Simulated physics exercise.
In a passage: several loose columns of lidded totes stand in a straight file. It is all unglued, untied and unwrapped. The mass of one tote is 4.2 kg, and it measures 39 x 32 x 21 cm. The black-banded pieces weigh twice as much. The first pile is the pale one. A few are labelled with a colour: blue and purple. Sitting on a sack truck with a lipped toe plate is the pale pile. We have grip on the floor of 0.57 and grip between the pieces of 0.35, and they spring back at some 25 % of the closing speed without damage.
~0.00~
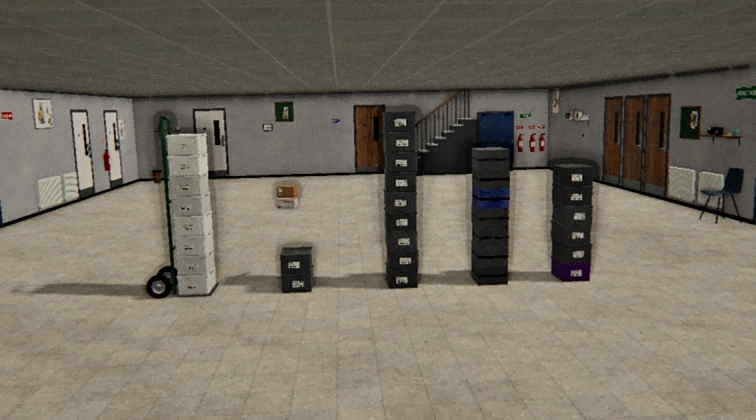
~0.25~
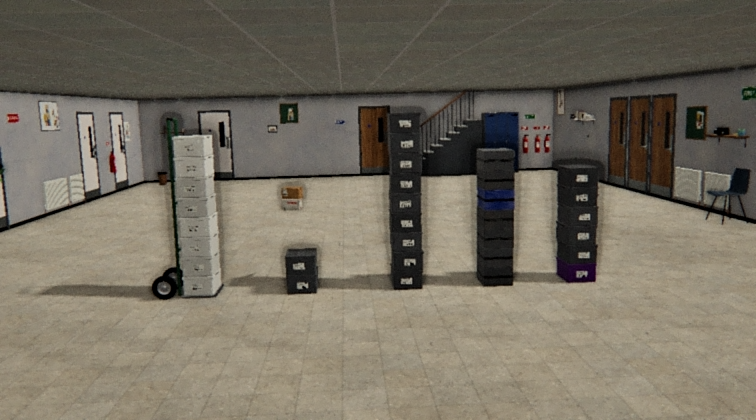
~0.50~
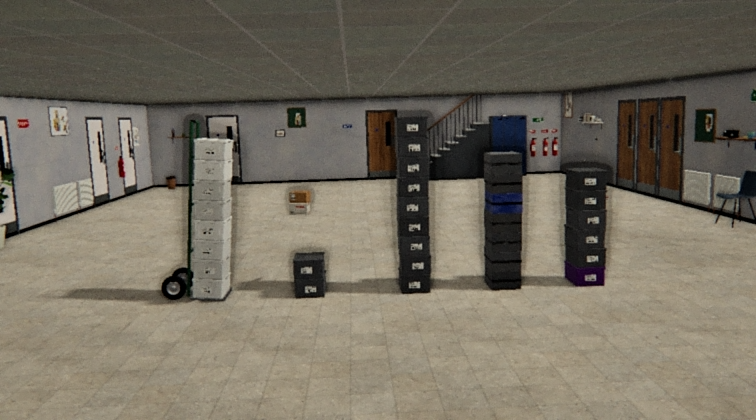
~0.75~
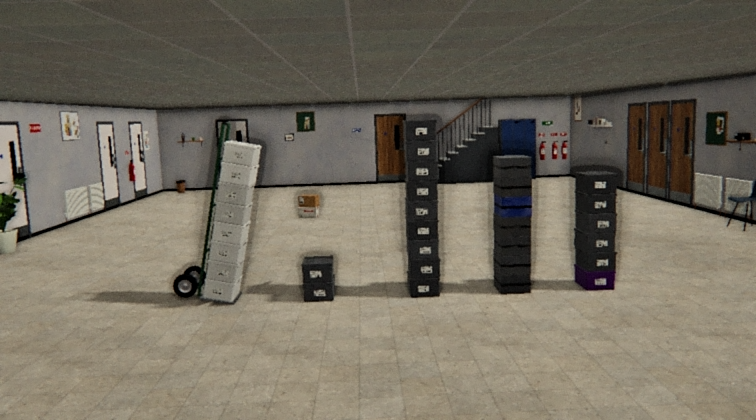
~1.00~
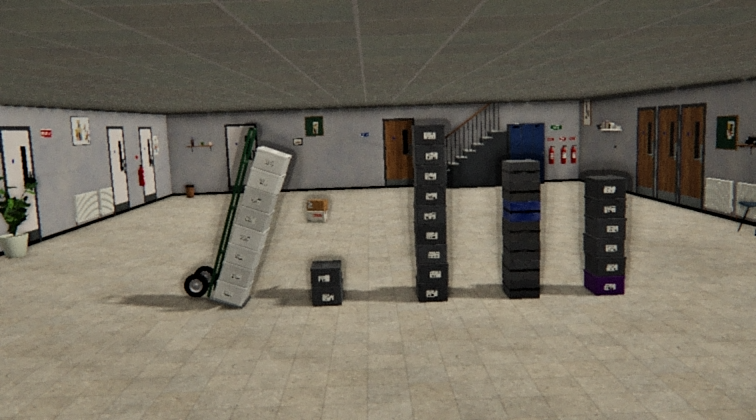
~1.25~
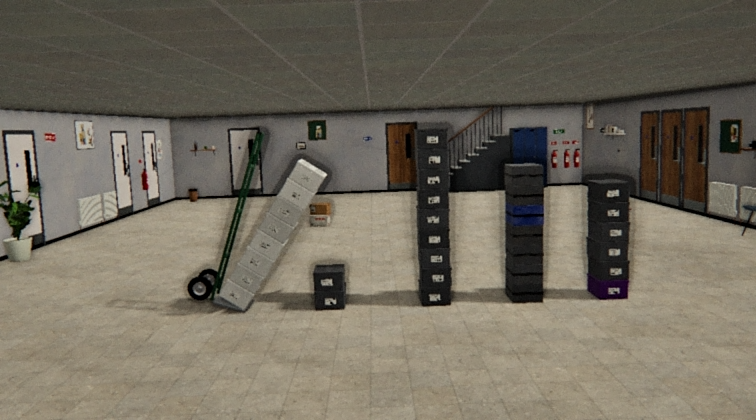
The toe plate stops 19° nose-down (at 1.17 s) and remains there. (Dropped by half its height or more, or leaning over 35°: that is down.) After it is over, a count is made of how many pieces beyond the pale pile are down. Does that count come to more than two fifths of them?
No - the damage will remain beneath two fifths.
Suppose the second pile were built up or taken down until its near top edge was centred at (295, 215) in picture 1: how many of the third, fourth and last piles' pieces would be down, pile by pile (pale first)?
Then third 0, fourth 0, last 0.
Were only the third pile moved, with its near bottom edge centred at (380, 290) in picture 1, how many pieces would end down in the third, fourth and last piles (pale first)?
Third 0; fourth 0; last 0.
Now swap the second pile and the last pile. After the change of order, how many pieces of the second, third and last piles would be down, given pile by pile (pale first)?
Pile by pile, you'd see second at 5, third at 8 and last at 1 down.
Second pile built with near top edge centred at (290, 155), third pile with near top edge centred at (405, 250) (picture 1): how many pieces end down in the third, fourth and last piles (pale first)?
You'd get third 1, fourth 0 and last 0.
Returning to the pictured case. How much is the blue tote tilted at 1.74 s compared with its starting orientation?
I'd put it at roughly 0 degrees away from its starting angle.
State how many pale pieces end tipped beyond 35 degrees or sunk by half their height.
Count: 8.
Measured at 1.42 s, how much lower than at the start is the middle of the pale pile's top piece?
40 cm lower.
By 1.42 s, 8 of the pale pile down; none of the 24 other totes down.
By 1.74 s, 8 of the pale pile down; none of the 24 other totes down, 4 disturbed.
When it is over (3.7 s), 8 of the pale pile down; none of the 24 other totes down, 7 disturbed; blue tote unmoved; purple tote unmoved. That is 0 per cent. In pixels of the last frame, middles, blue tote near (524, 213), purple tote near (607, 286).
